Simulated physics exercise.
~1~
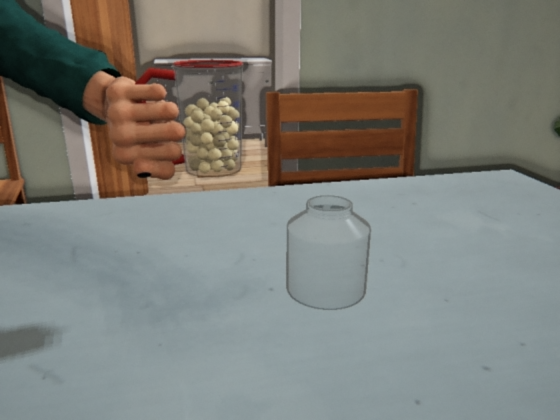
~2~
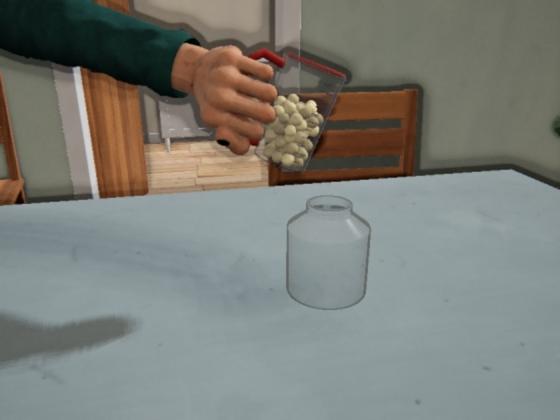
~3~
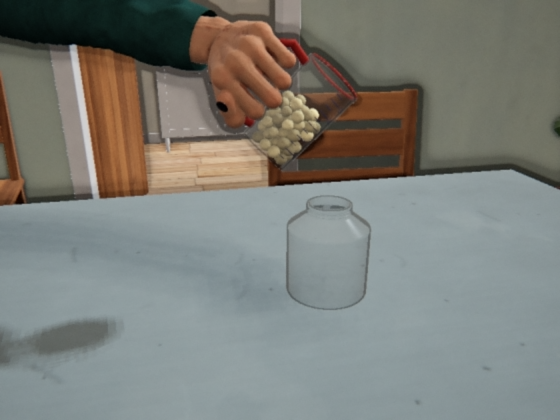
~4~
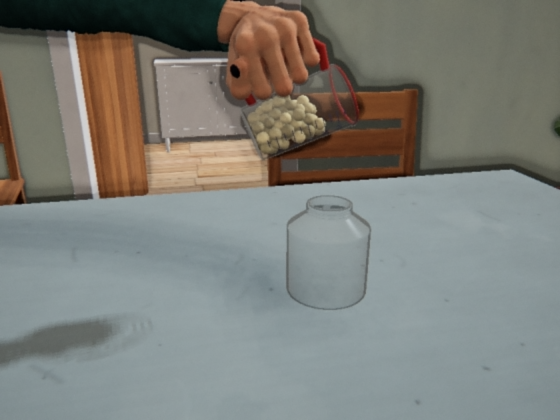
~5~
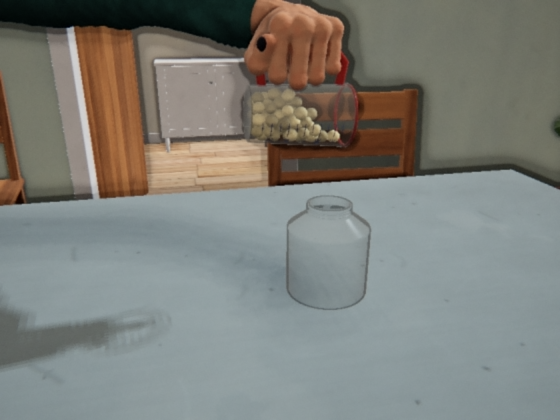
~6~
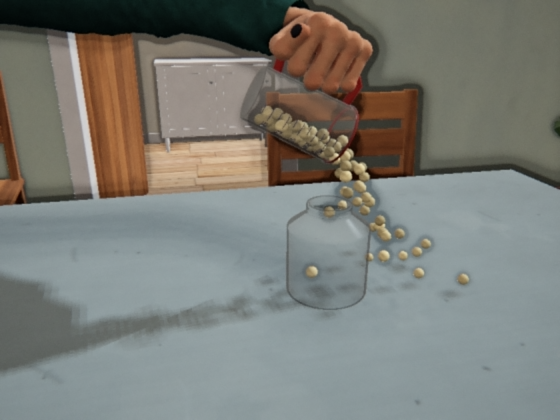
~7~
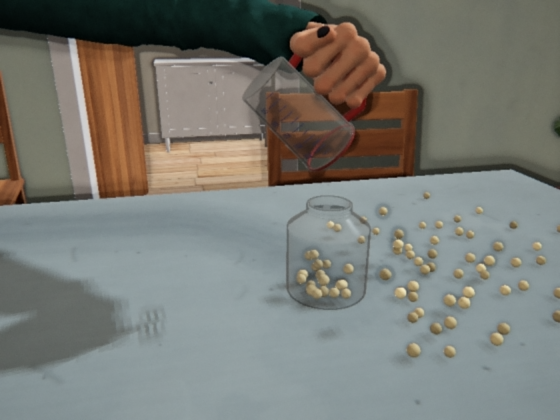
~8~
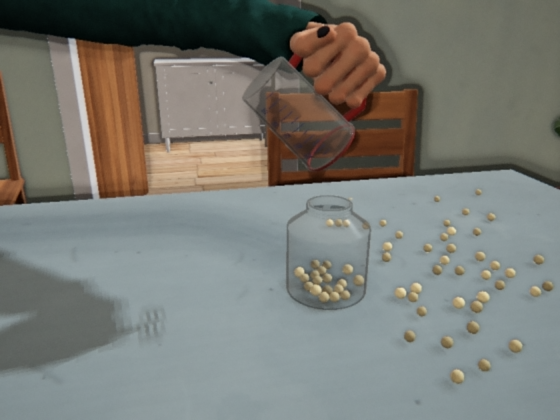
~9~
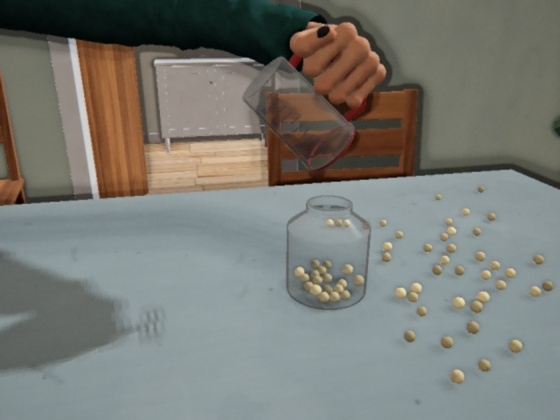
A hand in a dark green sleeve carries a clear cup with a red handle, full of pale round nuts, rightward above a grey-blue table, seen from slightly above by a still camera. An empty glass jar stands near the middle, with a wooden chair behind. The hand tips the cup steadily onto its side, and the nuts slide toward the rim. They pour out in a stream around the jar's mouth, many bouncing across the table to the right. The cup ends tilted downward and empty, with some nuts in the jar and most scattered outside.
